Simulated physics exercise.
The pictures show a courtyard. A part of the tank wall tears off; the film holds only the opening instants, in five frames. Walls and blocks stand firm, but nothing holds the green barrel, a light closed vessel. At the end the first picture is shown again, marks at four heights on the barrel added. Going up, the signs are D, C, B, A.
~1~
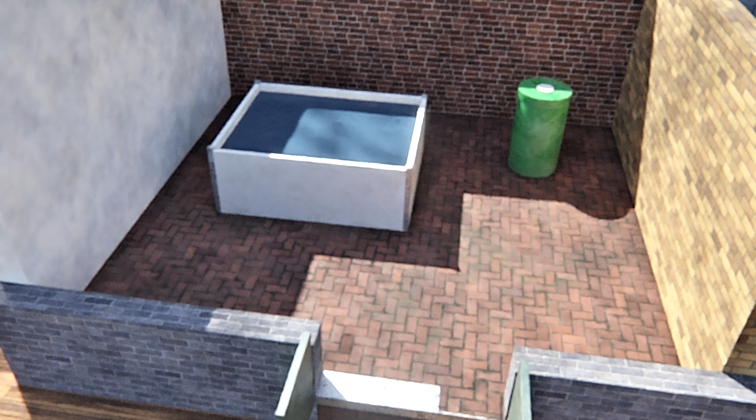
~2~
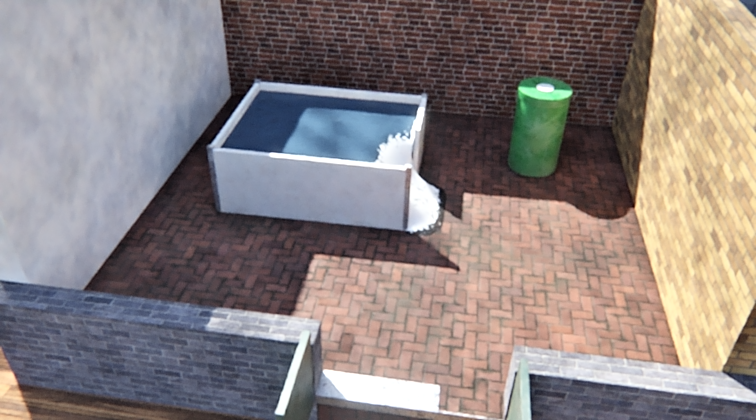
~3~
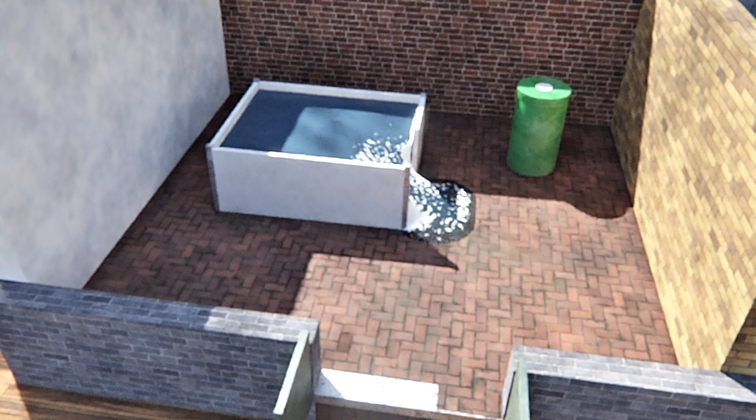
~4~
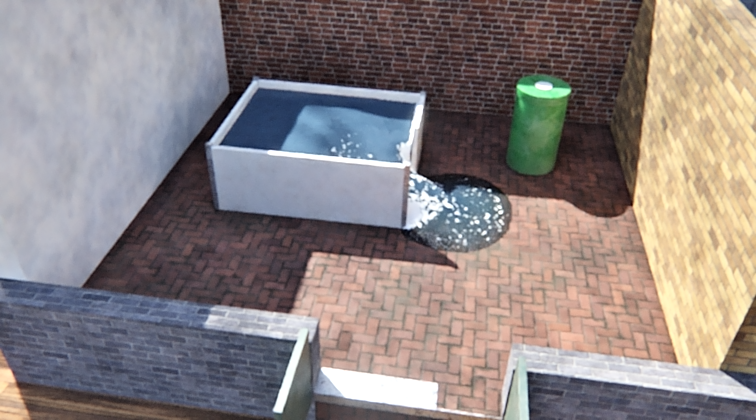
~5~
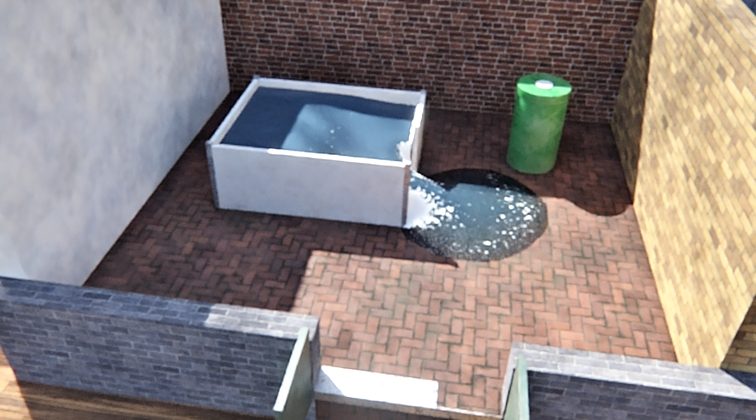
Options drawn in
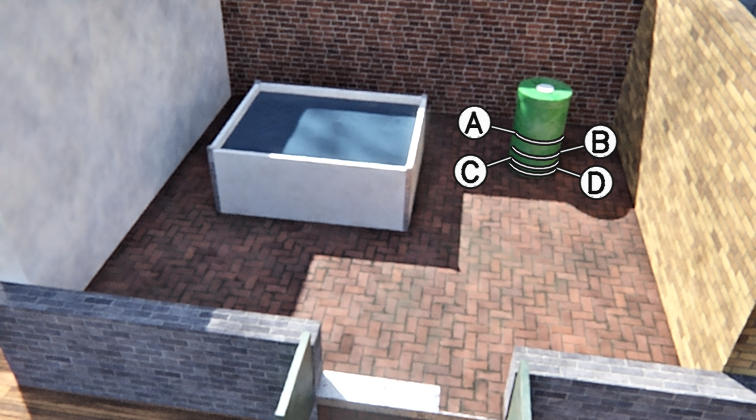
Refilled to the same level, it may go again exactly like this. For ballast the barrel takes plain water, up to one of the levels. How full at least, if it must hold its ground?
It is C.
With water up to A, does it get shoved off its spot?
No.
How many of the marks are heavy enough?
Three.
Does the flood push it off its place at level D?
Yes, that goes wrong.
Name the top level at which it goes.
Here it is level D.
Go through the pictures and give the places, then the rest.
Lid of the green barrel at (546, 89); tank full, its middle at (326, 128); open gate at (416, 338).
Water covers 1 % of the ground and is seen nearest the barrel at (435, 192).
Water covers 3 % of the ground and is seen nearest the barrel at (459, 188).
Water covers 6 % of the ground and is seen nearest the barrel at (488, 187).
Lid of the green barrel at (545, 85); water covers 9 % of the ground and is seen nearest the barrel at (506, 181).
On the marked copy, A at (540, 143); B at (537, 158); C at (535, 168); D at (534, 174); from the bottom up D, C, B, A.
For level A, it does not move.
For level B, it does not move.
For level C, it does not move.
For level D, it is pushed about twice its own width away.
